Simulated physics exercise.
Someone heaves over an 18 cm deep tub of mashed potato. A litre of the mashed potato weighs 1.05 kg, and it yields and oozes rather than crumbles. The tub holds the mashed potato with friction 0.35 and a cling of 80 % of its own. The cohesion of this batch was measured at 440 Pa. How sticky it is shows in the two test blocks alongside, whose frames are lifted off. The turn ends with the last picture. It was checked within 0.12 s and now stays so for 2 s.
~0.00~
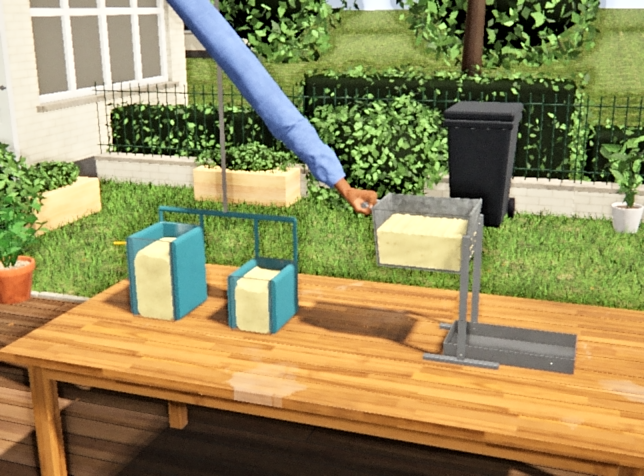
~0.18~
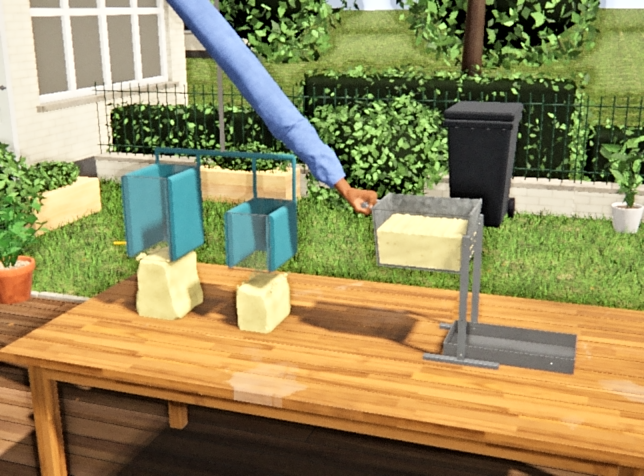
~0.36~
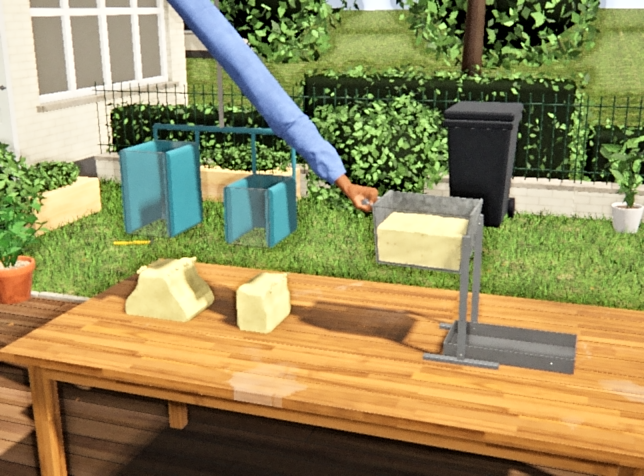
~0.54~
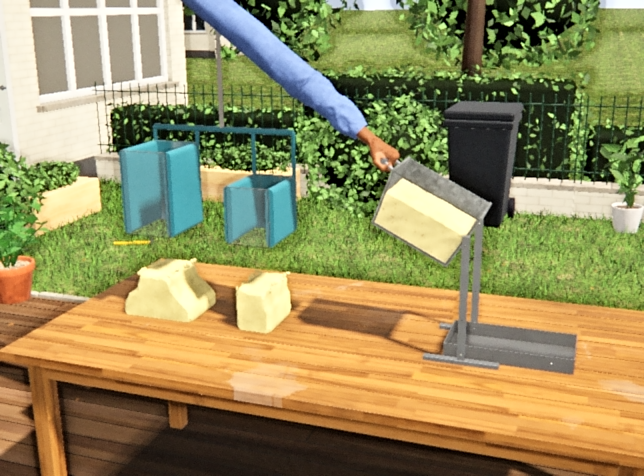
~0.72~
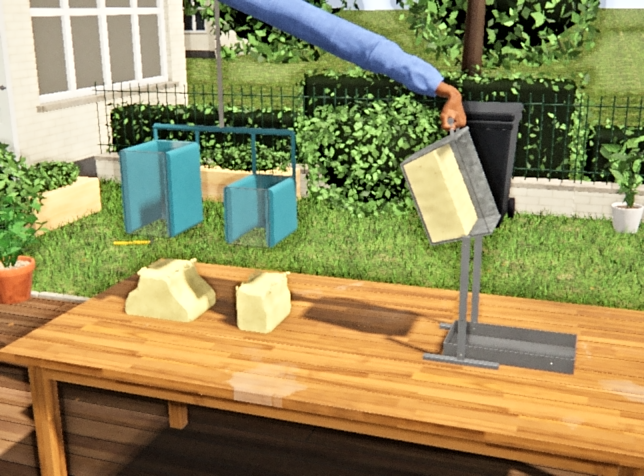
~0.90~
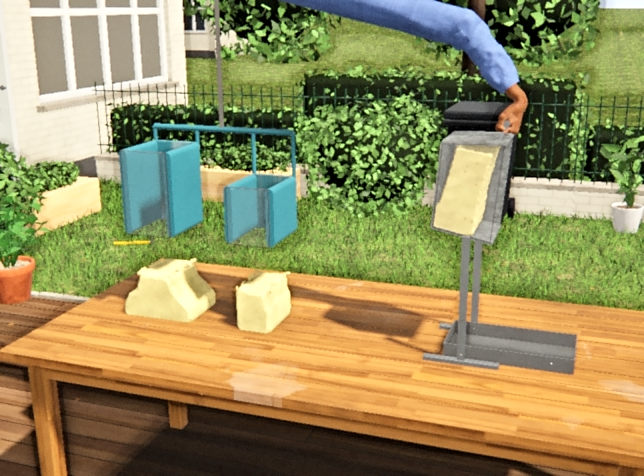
Teal moulds rising off two pale yellow blocks, the left one slumping, then a hand swinging a filled grey tray up rightward.
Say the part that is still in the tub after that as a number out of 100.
It comes to some 36 %.
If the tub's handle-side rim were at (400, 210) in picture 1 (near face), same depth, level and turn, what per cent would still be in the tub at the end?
In that case some 60 per cent.
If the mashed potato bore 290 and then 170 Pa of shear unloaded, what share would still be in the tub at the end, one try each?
In that order: 30 %, 25 %.
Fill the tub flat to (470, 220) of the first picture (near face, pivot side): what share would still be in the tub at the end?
Then about 25 %.
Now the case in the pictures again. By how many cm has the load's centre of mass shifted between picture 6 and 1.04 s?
Some 8 cm.
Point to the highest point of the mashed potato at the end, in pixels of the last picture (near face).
Around (460, 212).
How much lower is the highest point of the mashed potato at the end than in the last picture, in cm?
Some 19 cm.
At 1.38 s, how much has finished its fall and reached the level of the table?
About 60 %.
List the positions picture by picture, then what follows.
In the first picture, handle-side rim at (375, 208), tilt 0 degrees; crest of the mashed potato at (430, 234); block heights 25 cm, 16 cm (left to right).
In the second picture, handle-side rim at (375, 208), tilt 0 degrees; crest of the mashed potato at (430, 234); block heights 22 cm, 16 cm (left to right).
In the third picture, handle-side rim at (376, 205), tilt 2 degrees; crest of the mashed potato at (378, 228); block heights 17 cm, 16 cm (left to right).
In the fourth picture, handle-side rim at (395, 171), tilt 26 degrees; crest of the mashed potato at (387, 193); block heights 17 cm, 16 cm (left to right).
In the fifth picture, handle-side rim at (456, 140), tilt 67 degrees; crest of the mashed potato at (434, 153); block heights 17 cm, 16 cm (left to right).
In the sixth picture, handle-side rim at (505, 146), tilt 95 degrees; crest of the mashed potato at (460, 149); block heights 17 cm, 16 cm (left to right).
After 1.04 s, the tub is at 95 degrees and holds 80 %.
After 1.21 s, the tub is at 95 degrees and holds 38 %.
After 1.38 s, the tub is at 95 degrees and holds 36 %.
After 1.55 s, the tub is at 95 degrees and holds 36 %.
After 2.90 s, the tub is at 95 degrees and holds 36 %.
